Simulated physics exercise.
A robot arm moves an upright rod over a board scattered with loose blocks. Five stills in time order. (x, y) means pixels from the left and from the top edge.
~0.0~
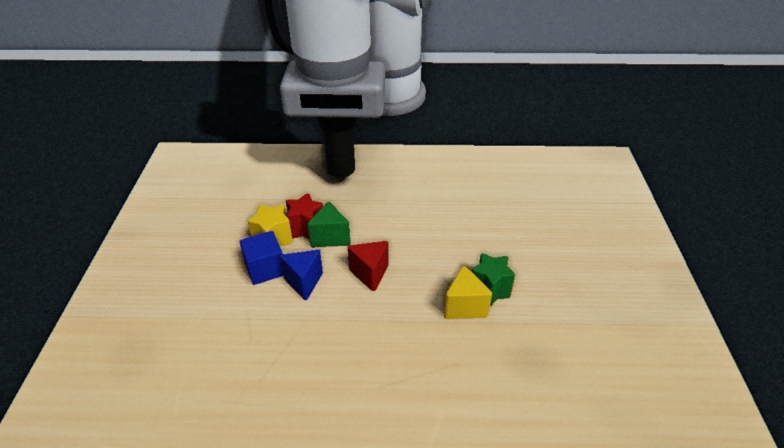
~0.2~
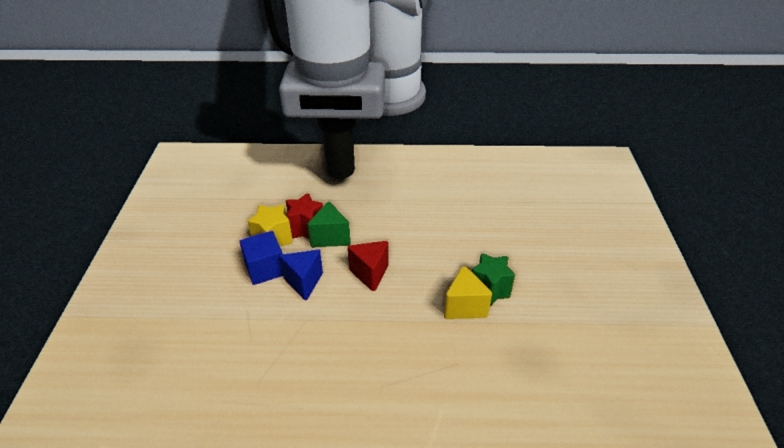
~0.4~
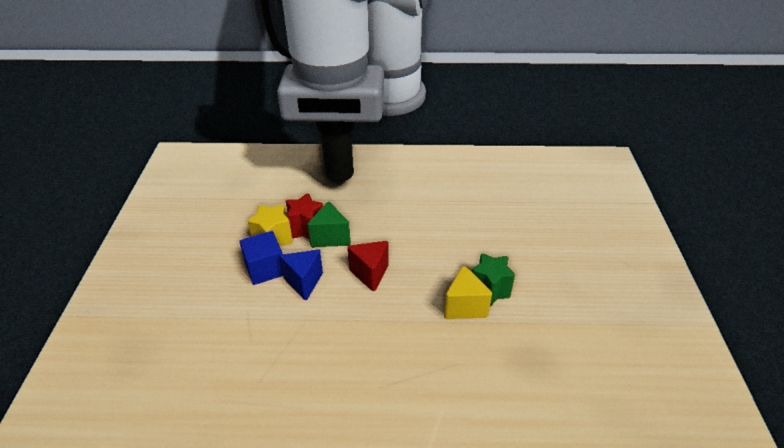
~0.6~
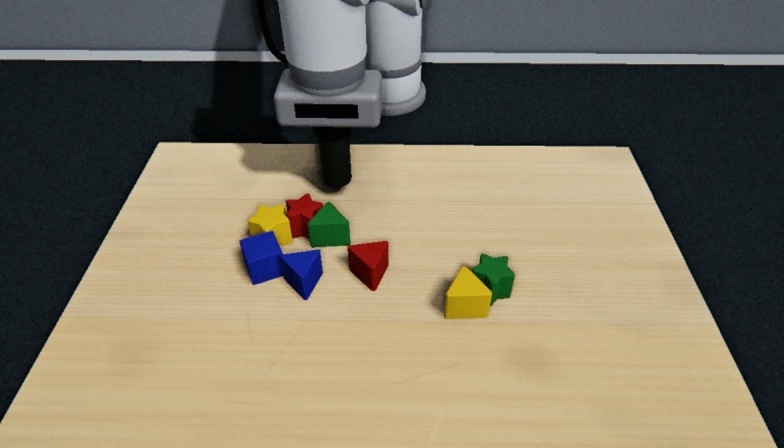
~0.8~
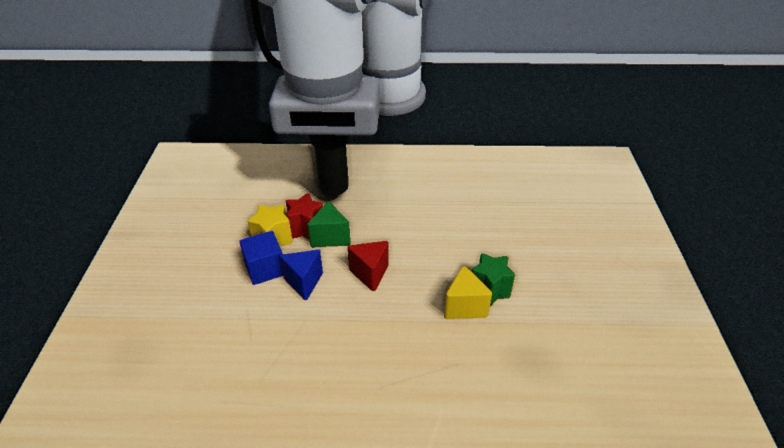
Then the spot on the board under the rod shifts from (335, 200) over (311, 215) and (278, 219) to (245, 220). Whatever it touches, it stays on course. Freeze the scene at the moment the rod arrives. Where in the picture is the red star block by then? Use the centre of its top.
I predict (258, 214).
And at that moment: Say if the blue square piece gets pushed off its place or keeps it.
The blue square piece will be pushed away from where it stands.
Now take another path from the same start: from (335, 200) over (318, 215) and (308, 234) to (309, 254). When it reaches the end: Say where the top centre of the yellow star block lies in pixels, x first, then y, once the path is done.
Top centre: (238, 229).
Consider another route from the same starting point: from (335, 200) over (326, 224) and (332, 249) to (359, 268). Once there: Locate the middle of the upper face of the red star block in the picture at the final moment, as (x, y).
About (292, 221).
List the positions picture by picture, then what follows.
In the first picture, rod tip (341, 170); block tops, blue square piece (260, 245); yellow star block (269, 215); red star block (303, 205); green triangular piece (328, 215).
In the second picture, rod (341, 171); blocks unchanged.
In the third picture, rod (340, 175); blocks unchanged.
In the fourth picture, rod (337, 180); blocks unchanged.
In the fifth picture, rod (334, 188); blue square piece (260, 245); yellow star block (269, 215); red star block (303, 205); green triangular piece (328, 215).
The first path, step by step. One third of the way, rod (309, 203); yellow star block (257, 222), turned 15° clockwise; red star block (294, 211), turned 20° anticlockwise.
Two thirds of the way, rod (276, 206); blue square piece (253, 255), turned 20° anticlockwise; yellow star block (237, 234); red star block (269, 215), turned 45° anticlockwise.
At the end, rod (242, 208); blue square piece (253, 257), turned 20° anticlockwise; yellow star block (233, 238); red star block (258, 214), turned 75° anticlockwise; green triangular piece in place.
